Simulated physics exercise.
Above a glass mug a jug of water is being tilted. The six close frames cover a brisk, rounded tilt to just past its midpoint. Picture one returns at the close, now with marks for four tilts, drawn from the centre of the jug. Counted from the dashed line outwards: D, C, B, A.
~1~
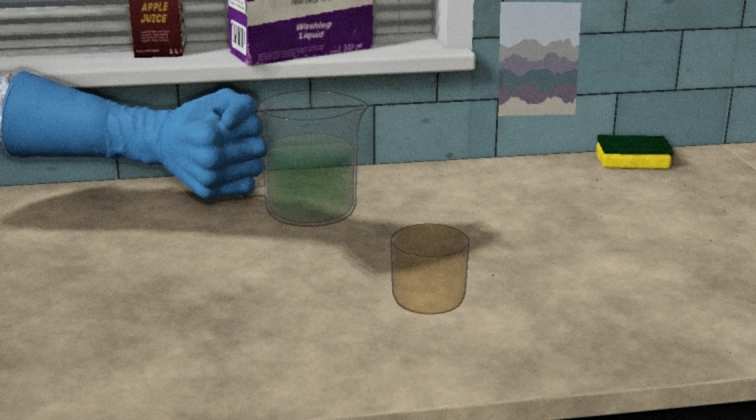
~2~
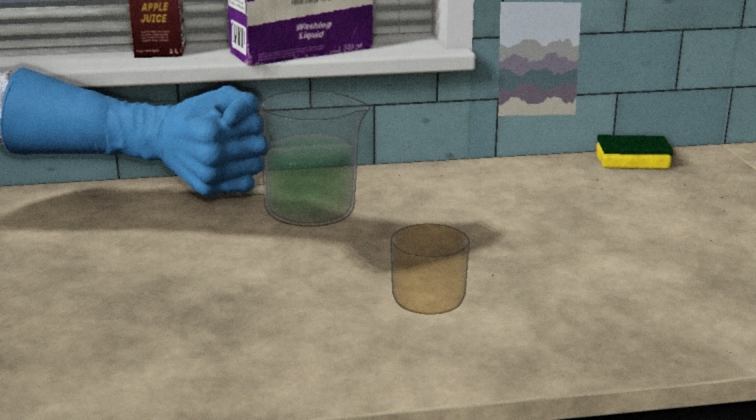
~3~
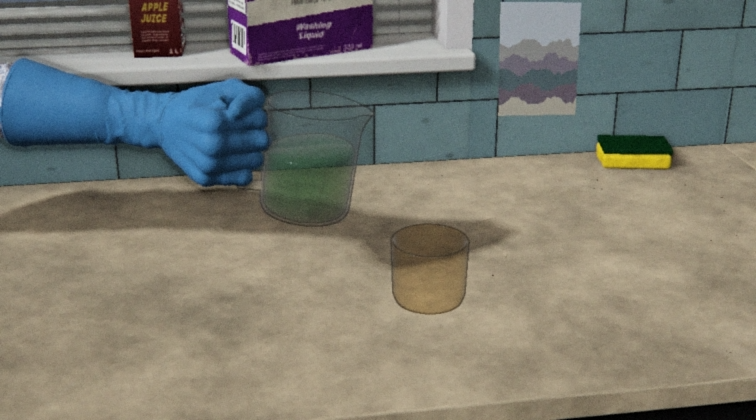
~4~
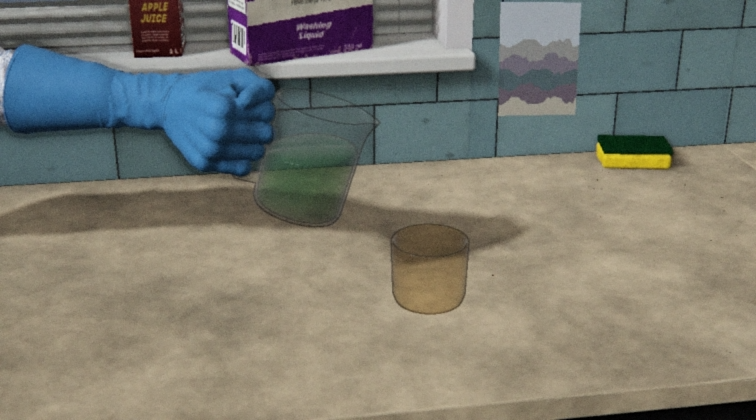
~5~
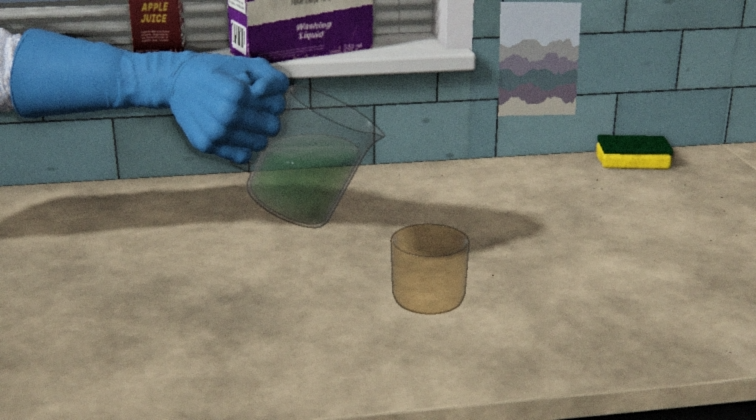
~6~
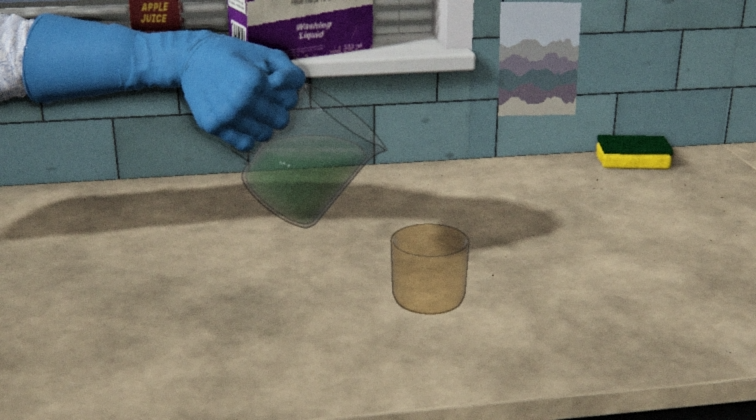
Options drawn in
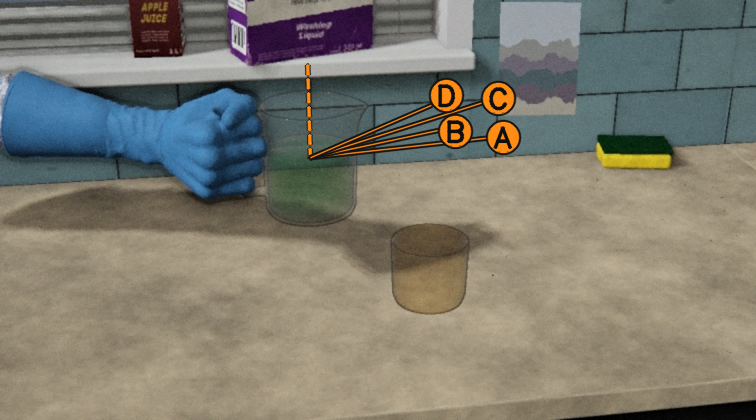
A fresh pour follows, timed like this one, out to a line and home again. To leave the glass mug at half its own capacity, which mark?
D.
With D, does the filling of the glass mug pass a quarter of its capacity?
Yes.
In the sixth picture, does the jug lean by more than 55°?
No, it does not.
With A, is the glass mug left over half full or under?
Over half.
On the marked copy, A at (486, 138); B at (437, 130); C at (482, 102); D at (431, 105).
With A, the glass mug ends with about 87 % of what it can hold; 7 % of the water is spilt.
With B, the glass mug ends with about 75 % of what it can hold; 6 % of the water is spilt.
With C, the glass mug ends with about 61 % of what it can hold; 4 % of the water is spilt.
With D, the glass mug ends with about 48 % of what it can hold.
